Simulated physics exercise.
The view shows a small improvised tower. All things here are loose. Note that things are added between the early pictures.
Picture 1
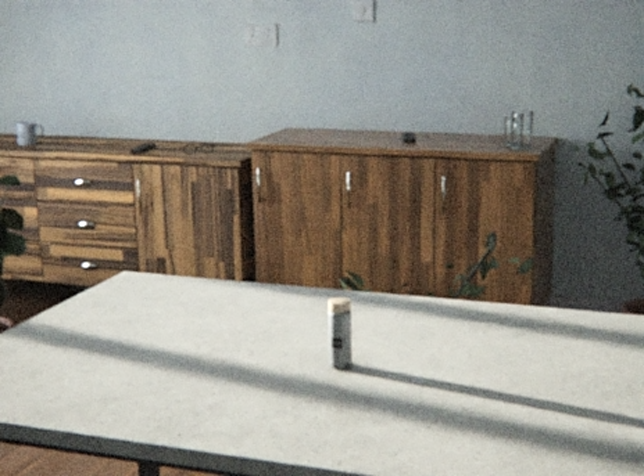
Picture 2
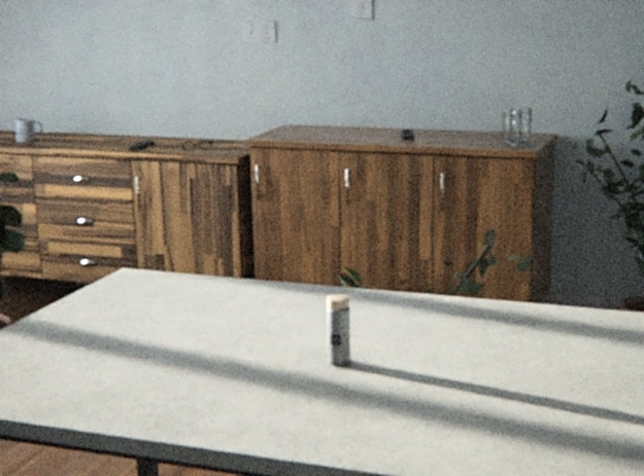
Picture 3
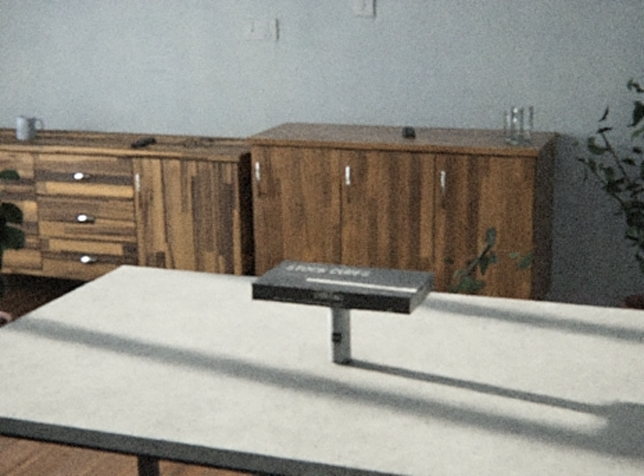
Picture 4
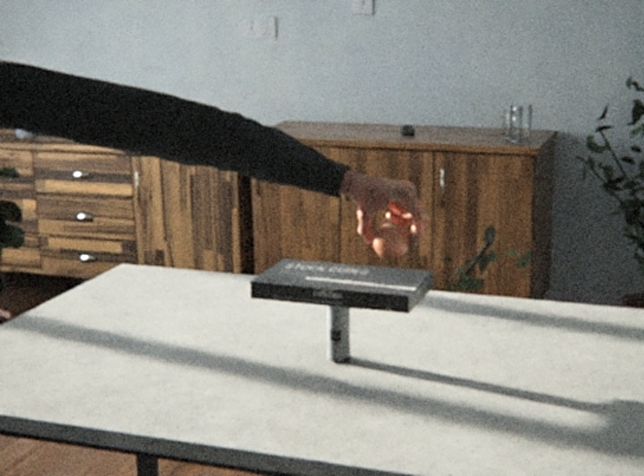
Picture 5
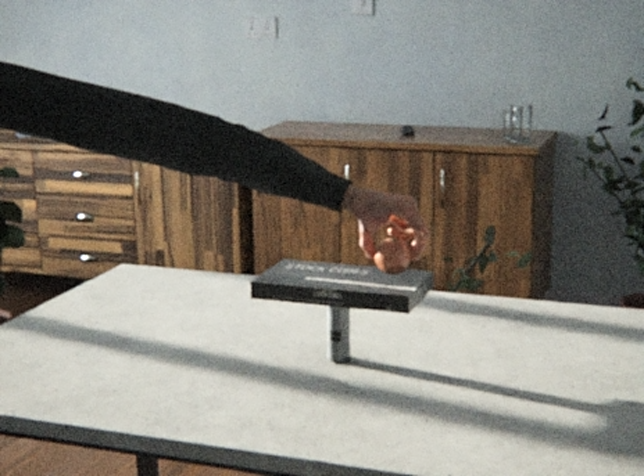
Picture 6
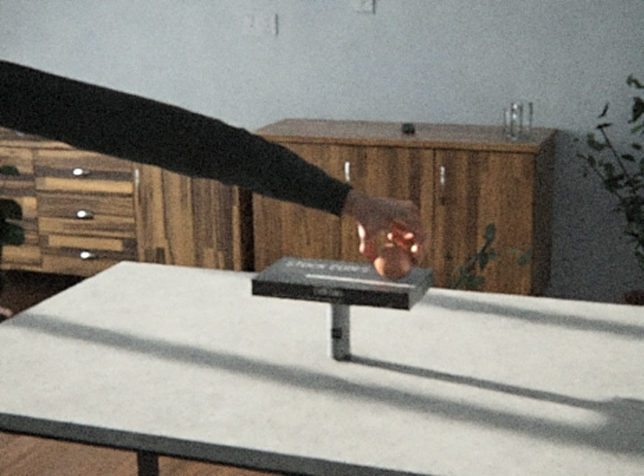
Black packet balanced on a small upright cylinder on a pale table, a dark-sleeved hand lowering an orange tomato onto its right side.
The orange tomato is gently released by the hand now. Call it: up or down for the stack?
Down - it falls.
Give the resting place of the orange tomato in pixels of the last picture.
The object ends up somewhere around (444, 355).
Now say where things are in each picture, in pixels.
In the first frame, the last thing is not in view yet.
In the second frame, the last thing is not in view yet.
In the third frame, the last thing is not in view yet; black packet (344, 287).
The fourth frame shows coming down; orange tomato (392, 242); black packet (343, 285).
The fifth frame shows coming down; orange tomato (394, 256); black packet (343, 285).
The sixth frame shows in place under the hand; orange tomato (394, 262); black packet (343, 282).
Then, 0.40 s later than the last frame, orange tomato now fallen; black packet tilted by 59°.
Then, 0.50 s later than the last frame, black packet tilted by 60°.
Then, 0.70 s later than the last frame, black packet now fallen; grey shaker tilted by 53°.
Then, 0.80 s later than the last frame, grey shaker now fallen.
When it is over, fallen, black packet, orange tomato and grey shaker. End places, in pixels of the last picture, orange tomato near (444, 355). The stack gives way.
